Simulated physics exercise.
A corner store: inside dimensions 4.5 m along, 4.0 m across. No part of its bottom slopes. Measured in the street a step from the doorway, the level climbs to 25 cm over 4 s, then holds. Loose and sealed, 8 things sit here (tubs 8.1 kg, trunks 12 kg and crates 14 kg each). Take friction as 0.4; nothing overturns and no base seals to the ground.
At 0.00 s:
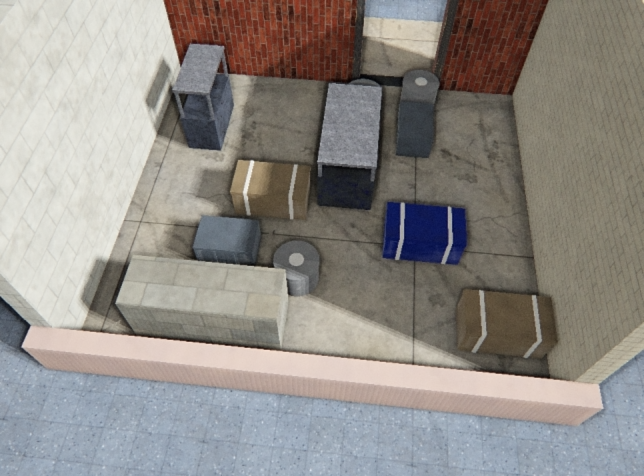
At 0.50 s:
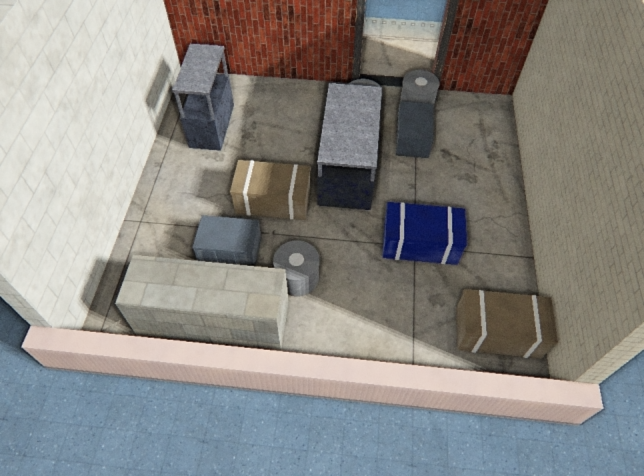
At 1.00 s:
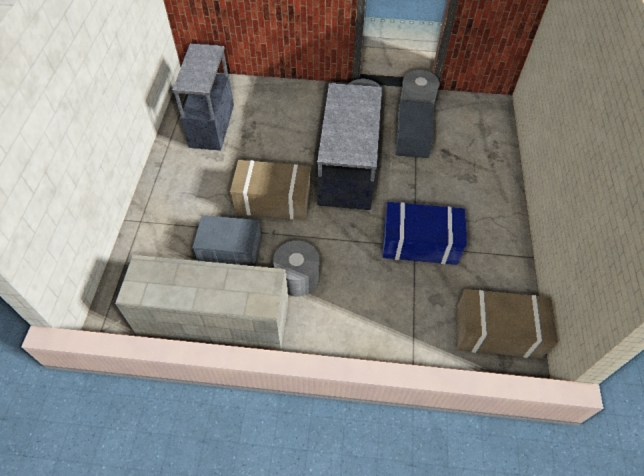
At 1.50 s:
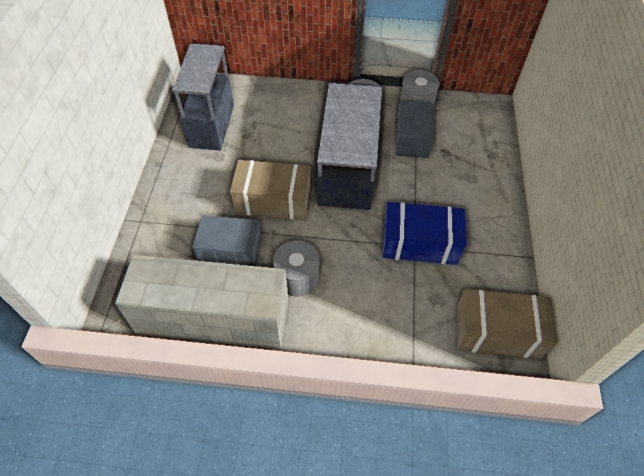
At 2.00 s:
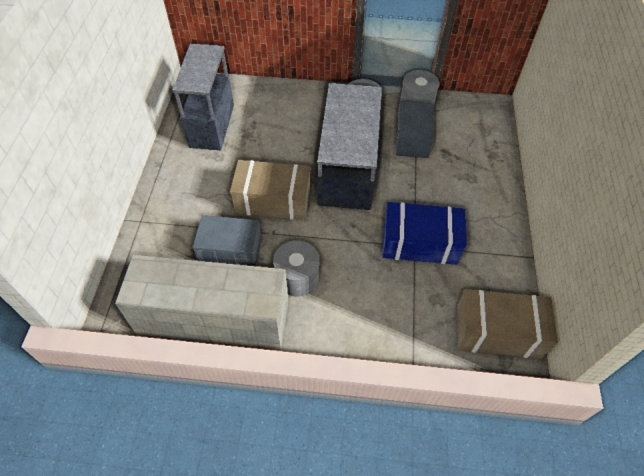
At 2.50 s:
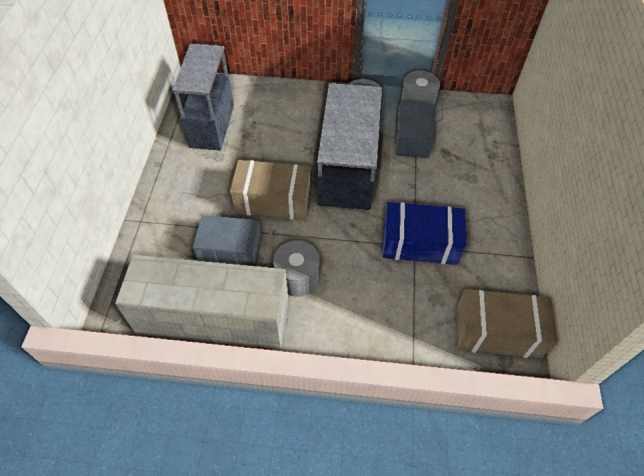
The clip shows a walled room holding a blue trunk, brown strapped trunks, grey crates and other items, all staying still, while the ground outside turns from pale grey to blue as water covers it and reaches the doorway.
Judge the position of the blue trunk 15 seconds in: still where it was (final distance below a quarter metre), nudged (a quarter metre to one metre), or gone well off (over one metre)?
The blue trunk is gone well off.
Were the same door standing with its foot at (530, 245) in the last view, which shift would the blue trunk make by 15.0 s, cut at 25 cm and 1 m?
Outcome - blue trunk: Well off.
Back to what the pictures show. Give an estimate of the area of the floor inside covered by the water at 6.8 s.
Close to 14 m2, I'd say.
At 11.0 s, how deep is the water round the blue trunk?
About 7 cm.
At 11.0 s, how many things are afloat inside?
7 at that moment.
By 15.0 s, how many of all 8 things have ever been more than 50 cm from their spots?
Counting them up, I find 7.
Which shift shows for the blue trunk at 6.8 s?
Some 100 cm from the start.
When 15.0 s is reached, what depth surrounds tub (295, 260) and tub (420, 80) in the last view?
I'd put it at 11 cm and 6 cm respectively.
After 3.5 s the blue trunk is near (426, 223), 0.0 m from its start, aground; 0 afloat.
After 6.8 s the blue trunk is near (421, 313), 1.0 m from its start, afloat; 4 afloat.
After 11.0 s the blue trunk is near (304, 199), 1.3 m from its start, afloat; 7 afloat.
After 15.0 s the blue trunk is near (291, 107), 2.1 m from its start, afloat; 8 afloat.
